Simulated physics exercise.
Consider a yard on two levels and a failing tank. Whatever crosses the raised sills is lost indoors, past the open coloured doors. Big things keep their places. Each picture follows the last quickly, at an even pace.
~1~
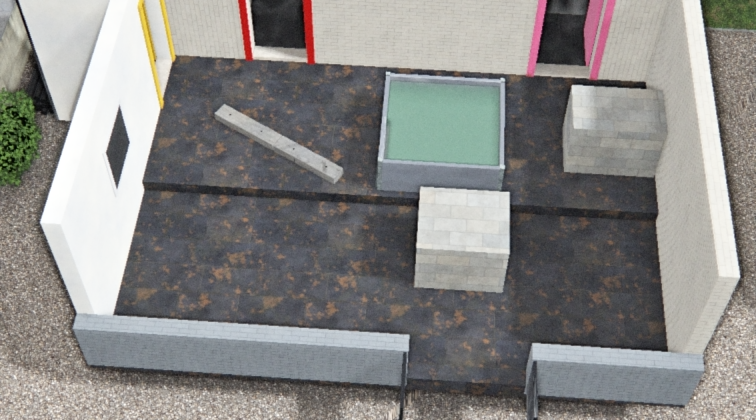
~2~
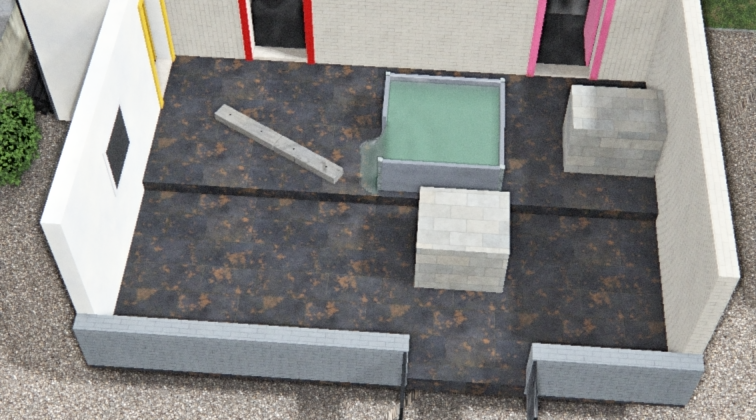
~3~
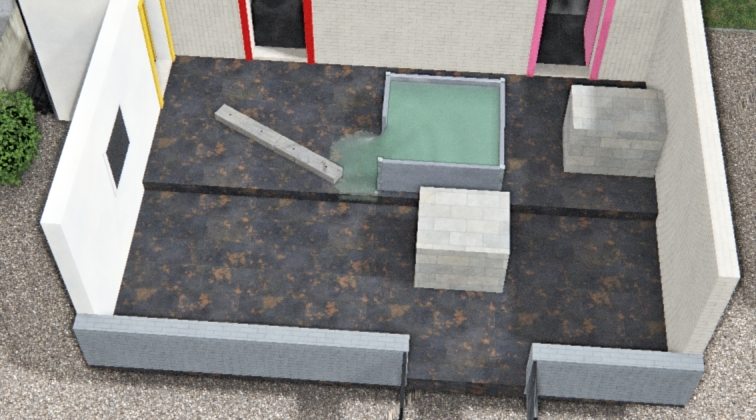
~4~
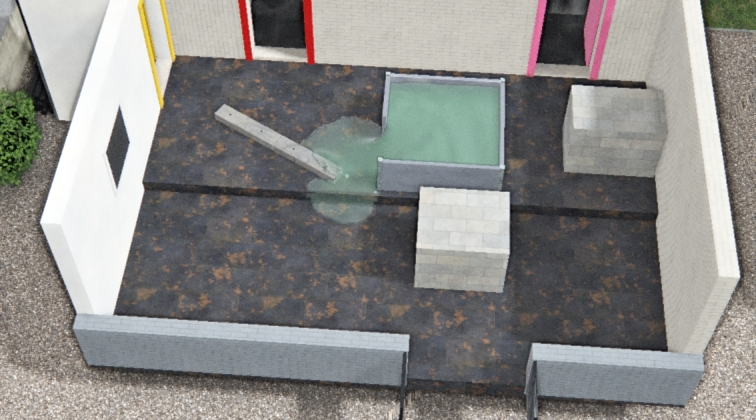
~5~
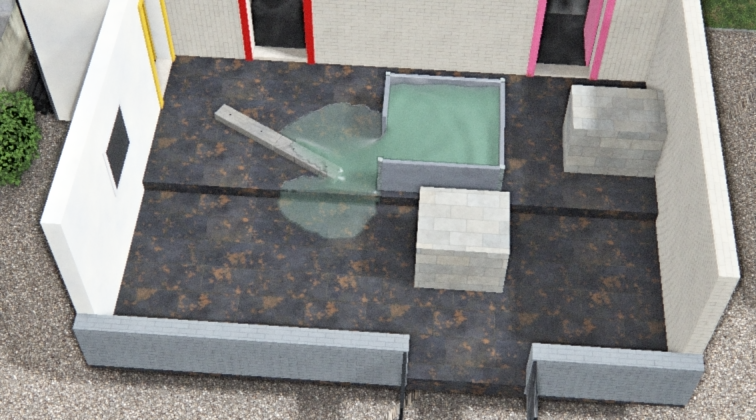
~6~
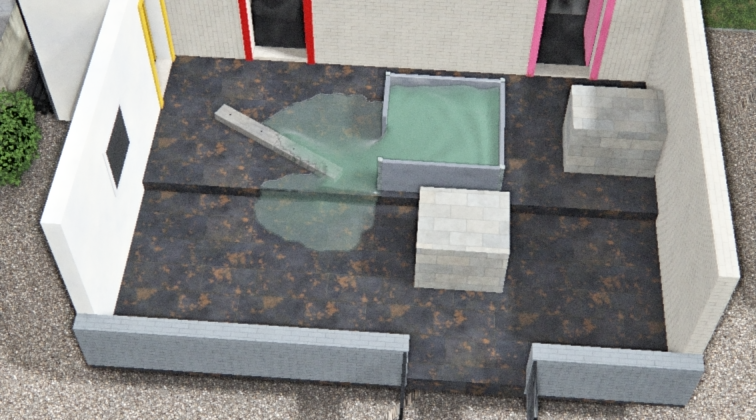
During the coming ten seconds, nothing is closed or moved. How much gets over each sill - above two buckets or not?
One by one: The red door passes two buckets. The pink door does not pass two buckets. The yellow door passes two buckets.
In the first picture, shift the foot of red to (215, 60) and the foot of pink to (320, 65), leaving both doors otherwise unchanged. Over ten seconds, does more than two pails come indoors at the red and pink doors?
Red: Above; pink: Above.
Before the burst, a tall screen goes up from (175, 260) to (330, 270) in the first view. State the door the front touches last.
I'd say the door marked pink is last.
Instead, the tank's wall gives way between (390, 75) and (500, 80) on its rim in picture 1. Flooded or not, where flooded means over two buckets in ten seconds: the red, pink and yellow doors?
In short: Red door stays under; pink door passes that mark; yellow door lets more in.
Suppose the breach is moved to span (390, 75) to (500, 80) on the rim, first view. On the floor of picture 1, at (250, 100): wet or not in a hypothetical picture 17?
At the point asked about: Soaked.
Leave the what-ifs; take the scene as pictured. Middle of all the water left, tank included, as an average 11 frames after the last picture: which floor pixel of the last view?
Roughly (351, 160).
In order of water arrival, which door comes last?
My pick is the pink-painted one.
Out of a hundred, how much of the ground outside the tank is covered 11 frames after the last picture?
That comes to about 40 per cent.
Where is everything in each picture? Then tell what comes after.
Still water in the tank at (443, 123), in the first frame.
The front is at (371, 189), out from the gap at (384, 156), in the second frame.
The front is at (340, 144), out from the gap at (384, 158), in the third frame.
The front is at (304, 151), out from the gap at (384, 158), in the fourth frame.
Water pours out at (384, 158) and has run to (283, 137), in the fifth frame.
Water pours out at (384, 158) and has run to (265, 127), in the sixth frame.
A moment on, water covers 25 % of the floor; the red door not reached, the pink door not reached, the yellow door not reached.
Next, water covers 40 % of the floor; the red door under two buckets in, the pink door not reached, the yellow door under two buckets in.
Then, water covers 45 % of the floor; the red door over two buckets in, the pink door not reached, the yellow door over two buckets in.
Later, water covers 50 % of the floor; the red door over two buckets in, the pink door not reached, the yellow door far over two buckets in.
In the end, water covers 75 % of the floor; the red door far over two buckets in, the pink door wet at the sill, nothing in, the yellow door far over two buckets in.
